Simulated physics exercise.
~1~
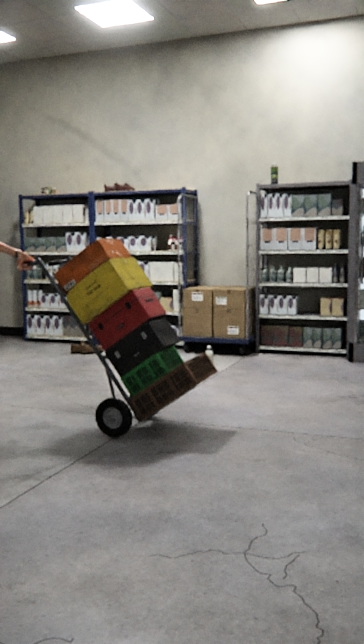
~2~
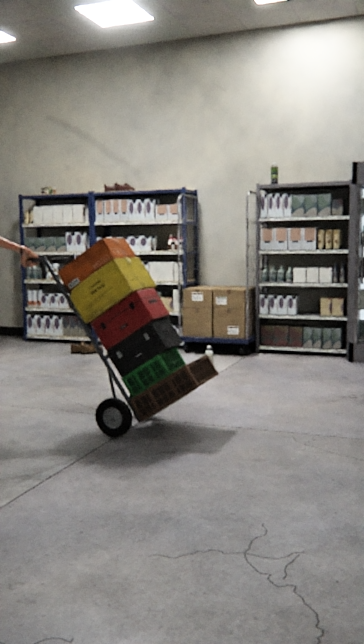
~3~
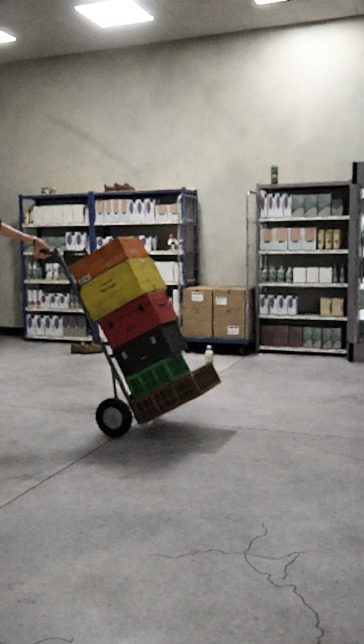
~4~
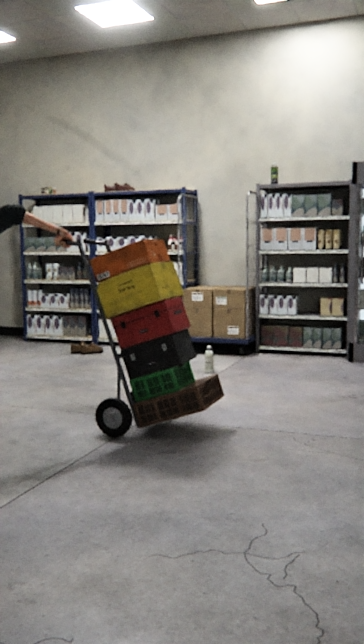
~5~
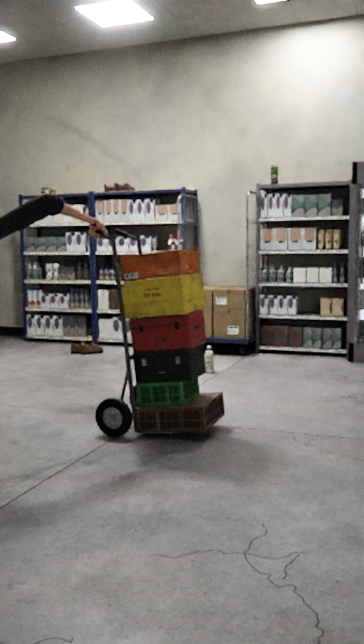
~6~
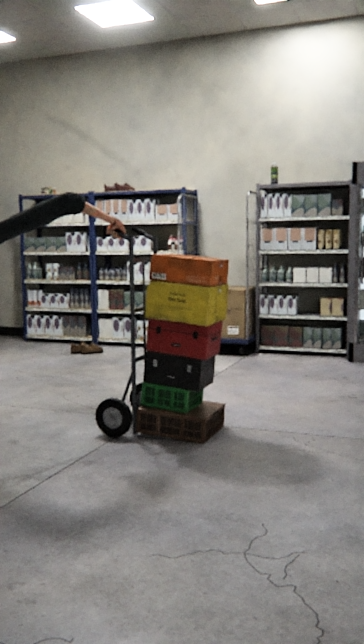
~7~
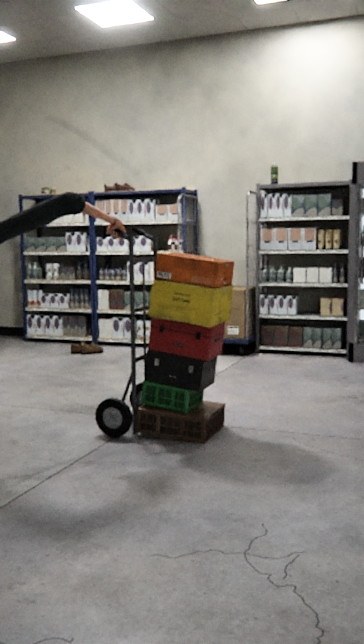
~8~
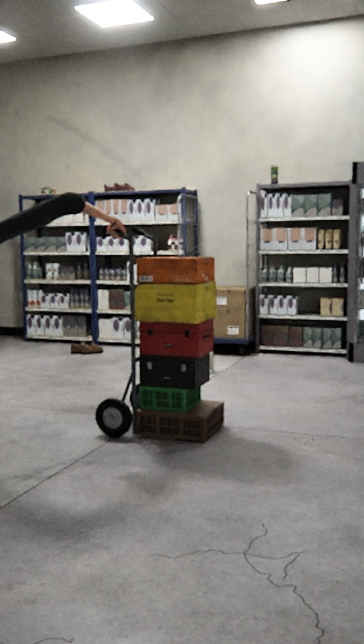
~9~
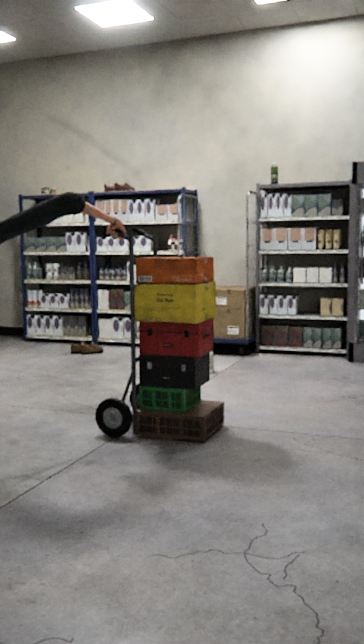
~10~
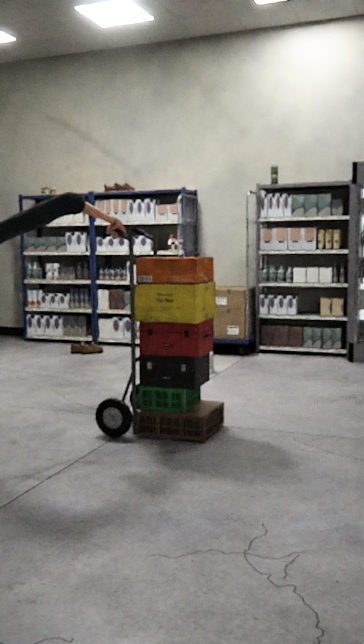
An arm tips a loaded hand truck upright, and the stacked boxes rock, then settle.
